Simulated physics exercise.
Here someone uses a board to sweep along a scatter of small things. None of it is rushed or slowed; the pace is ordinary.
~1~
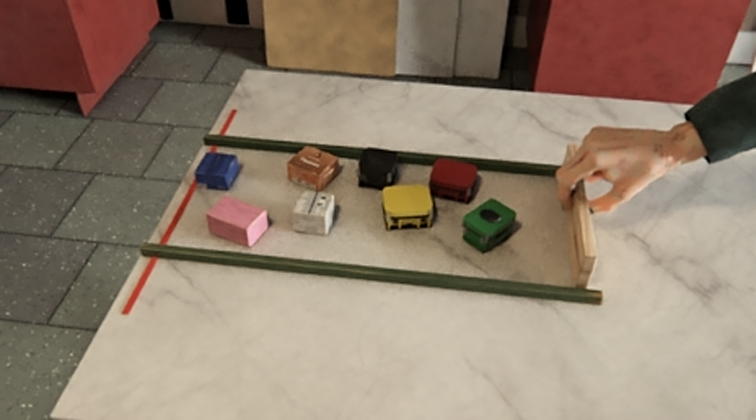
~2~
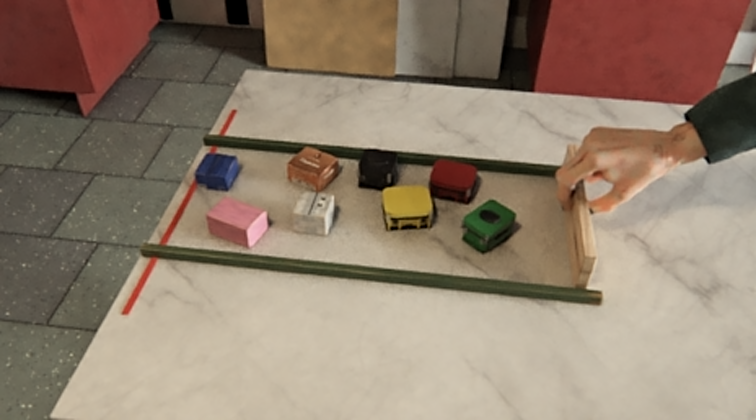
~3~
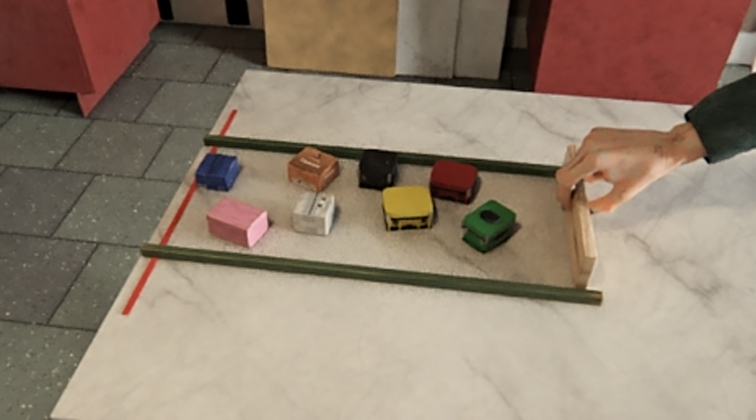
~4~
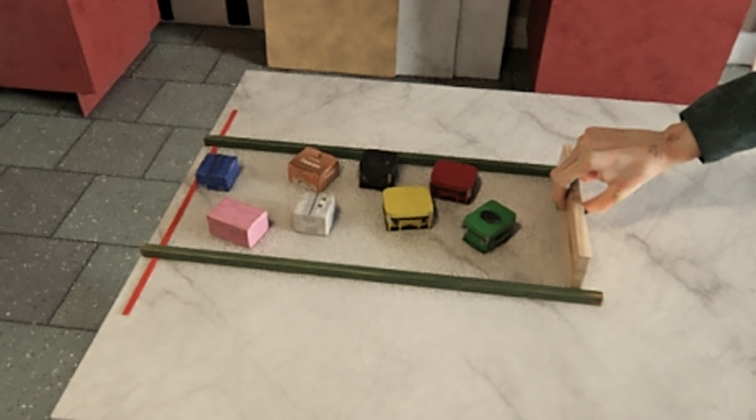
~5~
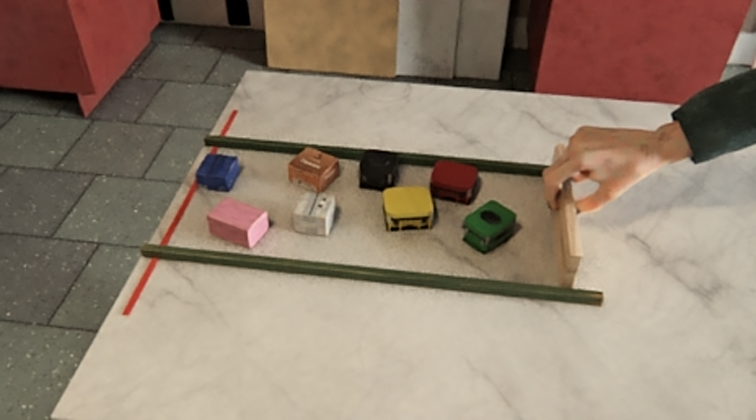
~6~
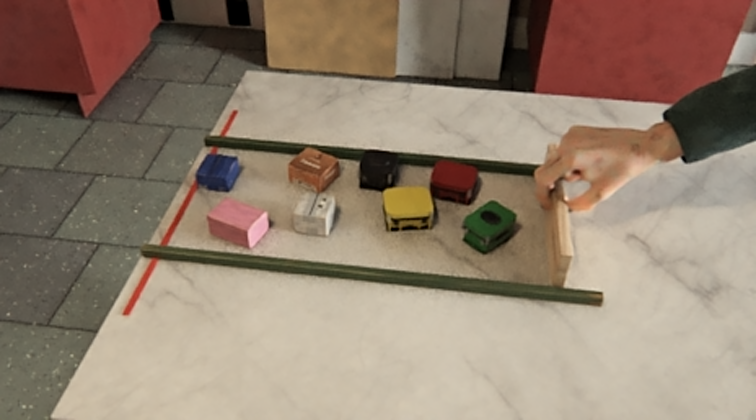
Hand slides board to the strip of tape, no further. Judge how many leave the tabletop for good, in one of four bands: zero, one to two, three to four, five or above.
Turns out five or upwards get shoved off the end.
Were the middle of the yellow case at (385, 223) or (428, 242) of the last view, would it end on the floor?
Per position - not saved; not saved.
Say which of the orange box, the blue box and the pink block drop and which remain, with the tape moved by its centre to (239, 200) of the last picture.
The orange box topples down, the blue box topples down, the pink block topples down.
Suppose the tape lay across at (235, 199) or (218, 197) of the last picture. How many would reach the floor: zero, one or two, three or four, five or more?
Either three or four; five or more.
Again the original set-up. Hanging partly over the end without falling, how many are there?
The number would be 1.
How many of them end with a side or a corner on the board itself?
The count in contact is 1.
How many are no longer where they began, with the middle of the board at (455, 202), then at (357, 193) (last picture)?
At the first place 3, at the second 6.
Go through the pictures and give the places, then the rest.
The first frame shows blue box (217, 171); pink block (237, 221); orange box (313, 168); board (576, 213); tape (190, 194).
The second frame shows pink block (237, 222); green case (489, 227).
The third frame shows orange box (313, 170); red case (453, 182).
The fourth frame shows blue box (218, 172); board (571, 213).
The fifth frame shows pink block (238, 222); black case (379, 171).
The sixth frame shows blue box (218, 173); pink block (238, 222); orange box (314, 170); board (555, 212); tape (190, 195).
Soon after, none off yet; blue box at rest near (218, 173); pink block at rest near (238, 222); orange box at rest near (314, 170).
Then, none off yet; blue box moved about its own width near (182, 172); pink block moved about its own width near (204, 222); orange box moved well along near (220, 164).
By the end, the number that fall off is five or more; fallen, red case, yellow case, black case, white box, orange box, pink block and blue box.
